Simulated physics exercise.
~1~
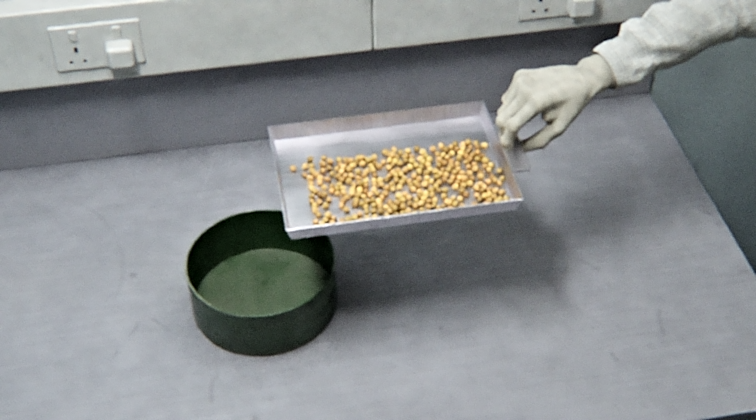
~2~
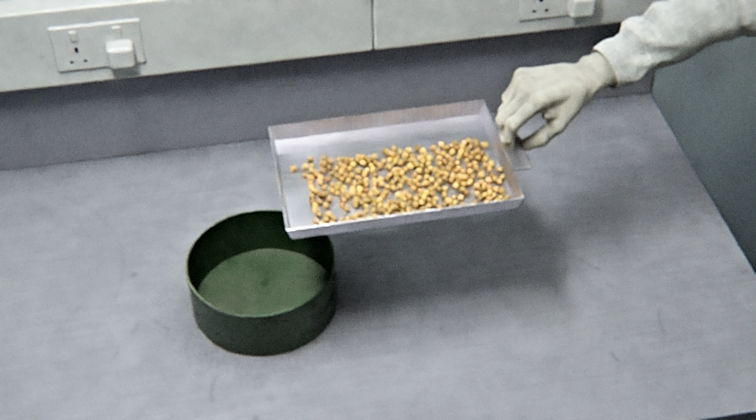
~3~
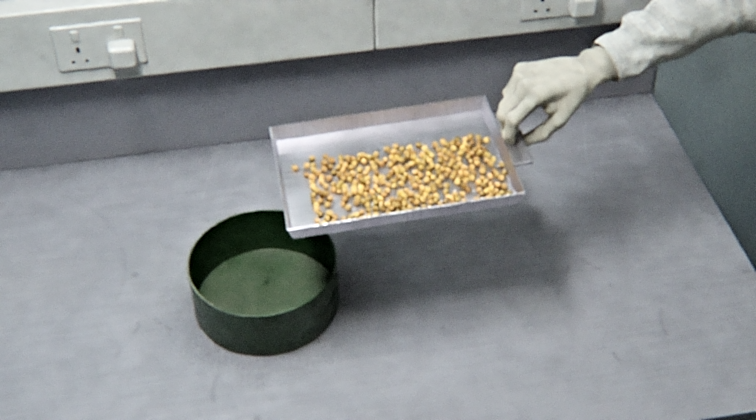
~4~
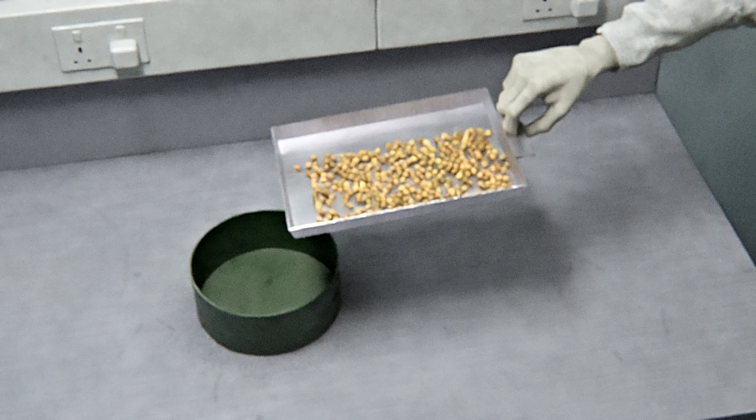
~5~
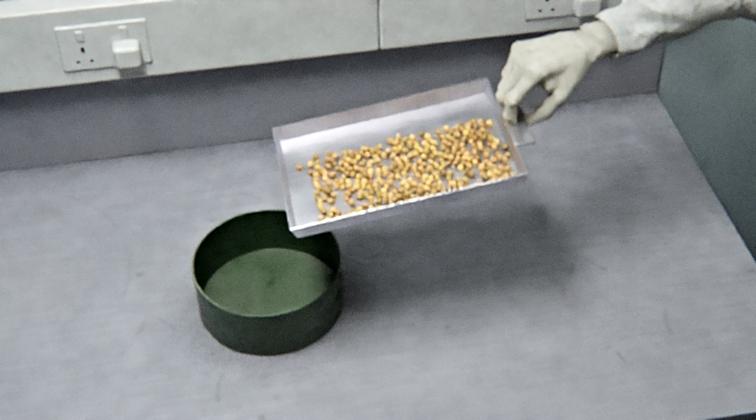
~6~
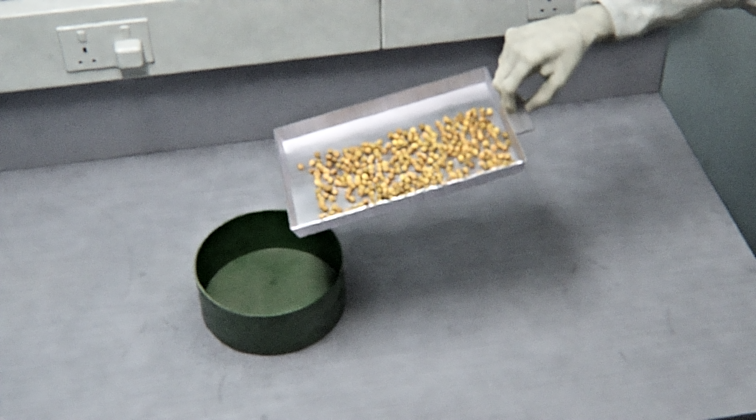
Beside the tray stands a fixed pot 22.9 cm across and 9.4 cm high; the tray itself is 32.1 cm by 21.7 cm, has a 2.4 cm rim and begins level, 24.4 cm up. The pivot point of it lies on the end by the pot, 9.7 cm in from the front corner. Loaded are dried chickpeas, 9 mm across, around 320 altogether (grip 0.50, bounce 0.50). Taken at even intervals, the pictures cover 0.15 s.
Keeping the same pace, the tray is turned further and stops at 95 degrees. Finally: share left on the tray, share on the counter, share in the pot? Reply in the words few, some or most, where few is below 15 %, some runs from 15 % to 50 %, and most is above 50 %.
Shares - left on the tray: Few; counter: Some; pot: Most.
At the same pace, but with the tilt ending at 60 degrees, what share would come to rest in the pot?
It would land at about 35 percent.
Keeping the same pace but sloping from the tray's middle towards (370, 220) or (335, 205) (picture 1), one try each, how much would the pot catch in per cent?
Roughly 35 % for the first direction, roughly 30 % for the second.
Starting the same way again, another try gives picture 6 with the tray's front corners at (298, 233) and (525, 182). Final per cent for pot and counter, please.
Per cent by place - pot 25, counter 75.
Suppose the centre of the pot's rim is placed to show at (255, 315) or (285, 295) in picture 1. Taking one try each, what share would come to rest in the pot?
35 % and 30 %.
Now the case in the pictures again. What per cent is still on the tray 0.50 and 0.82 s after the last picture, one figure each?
Estimates: 85; 5.
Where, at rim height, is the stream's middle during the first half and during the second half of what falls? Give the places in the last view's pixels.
Earlier half at about (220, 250), later half at about (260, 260) in pixels.
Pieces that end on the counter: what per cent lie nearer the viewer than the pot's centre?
About 30 percent of the spill.
Then, 0.30 s after the last picture, tilt 53 degrees; the tray holds 100 %, the pot 0 %.
Then, 0.50 s after the last picture, tilt 80 degrees; the tray holds 85 %, the pot 0 %.
Then, 0.82 s after the last picture, tilt 95 degrees; the tray holds 5 %, the pot 55 %.
In the end, tray 0 %, counter 20 %, pot 80 %.
